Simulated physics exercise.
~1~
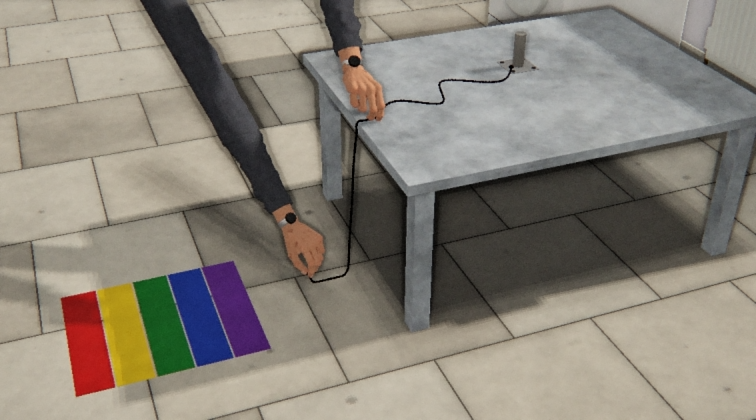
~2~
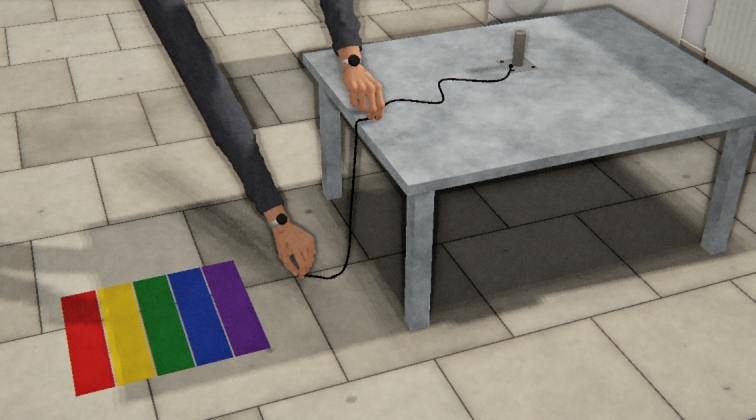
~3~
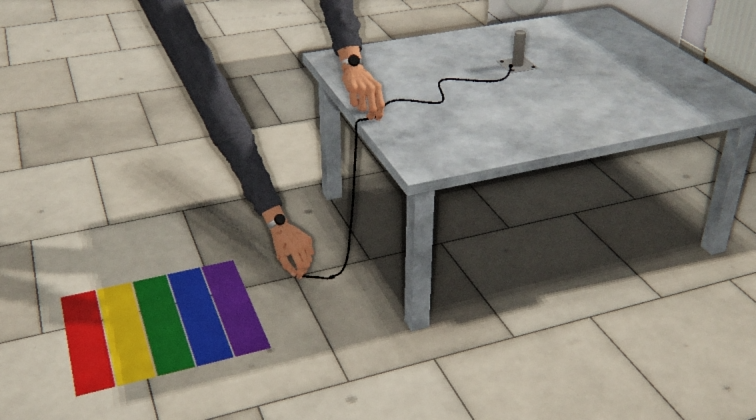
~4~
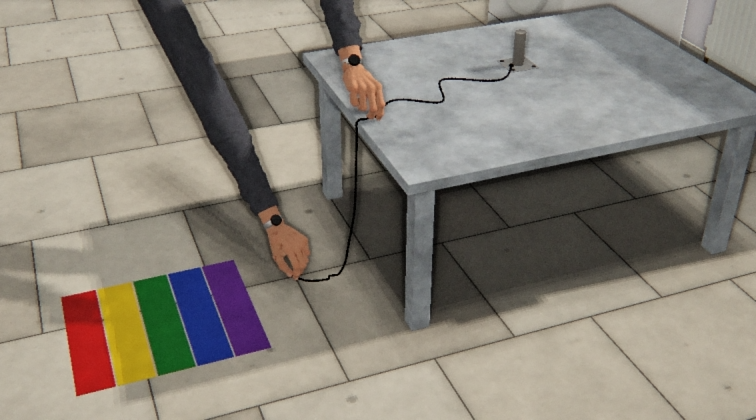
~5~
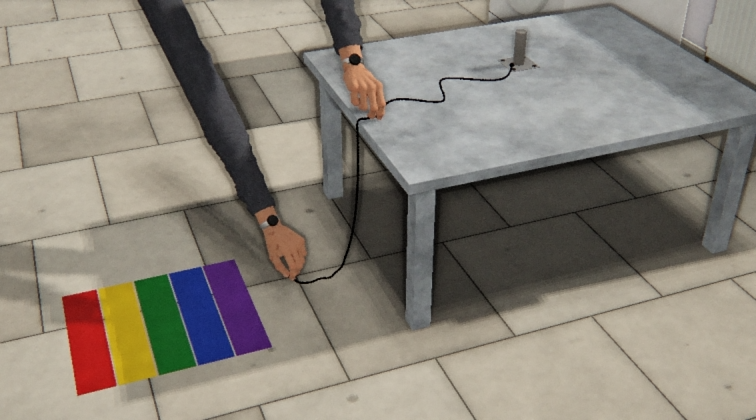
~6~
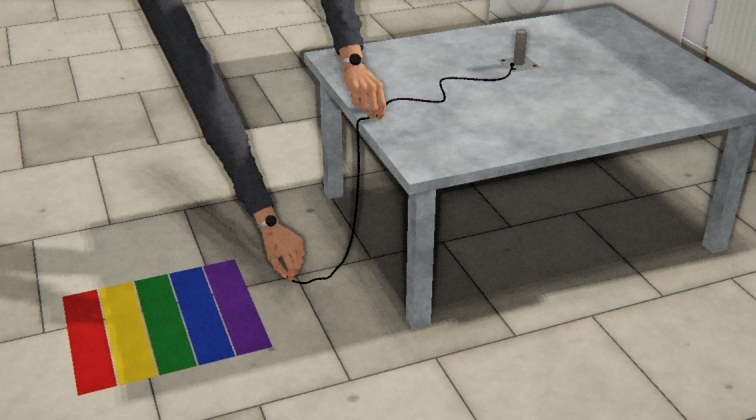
The clip opens with one hand pinning a dark shoelace at the edge of a gray coffee table while another holds its hanging end near the floor, right of a striped color mat. The lower hand shifts slightly left with the end, while the upper hand stays in place.
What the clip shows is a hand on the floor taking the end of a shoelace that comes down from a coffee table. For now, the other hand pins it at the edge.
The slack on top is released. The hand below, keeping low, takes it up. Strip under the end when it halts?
Yellow strip.
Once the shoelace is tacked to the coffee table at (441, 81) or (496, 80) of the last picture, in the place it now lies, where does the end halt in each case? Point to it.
Try one gives (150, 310); try two gives (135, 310).
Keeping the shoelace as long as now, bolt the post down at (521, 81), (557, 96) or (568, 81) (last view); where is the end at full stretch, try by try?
Going by the last picture, roughly (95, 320), (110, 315) and (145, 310).
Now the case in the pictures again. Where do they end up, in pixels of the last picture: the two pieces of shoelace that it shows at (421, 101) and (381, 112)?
In that view they sit near (375, 107) and near (329, 137).
A little later, end near (187, 299); over blue.
Next, end near (145, 308); over green.
When it is tight, end near (120, 314); over yellow. Over yellow.
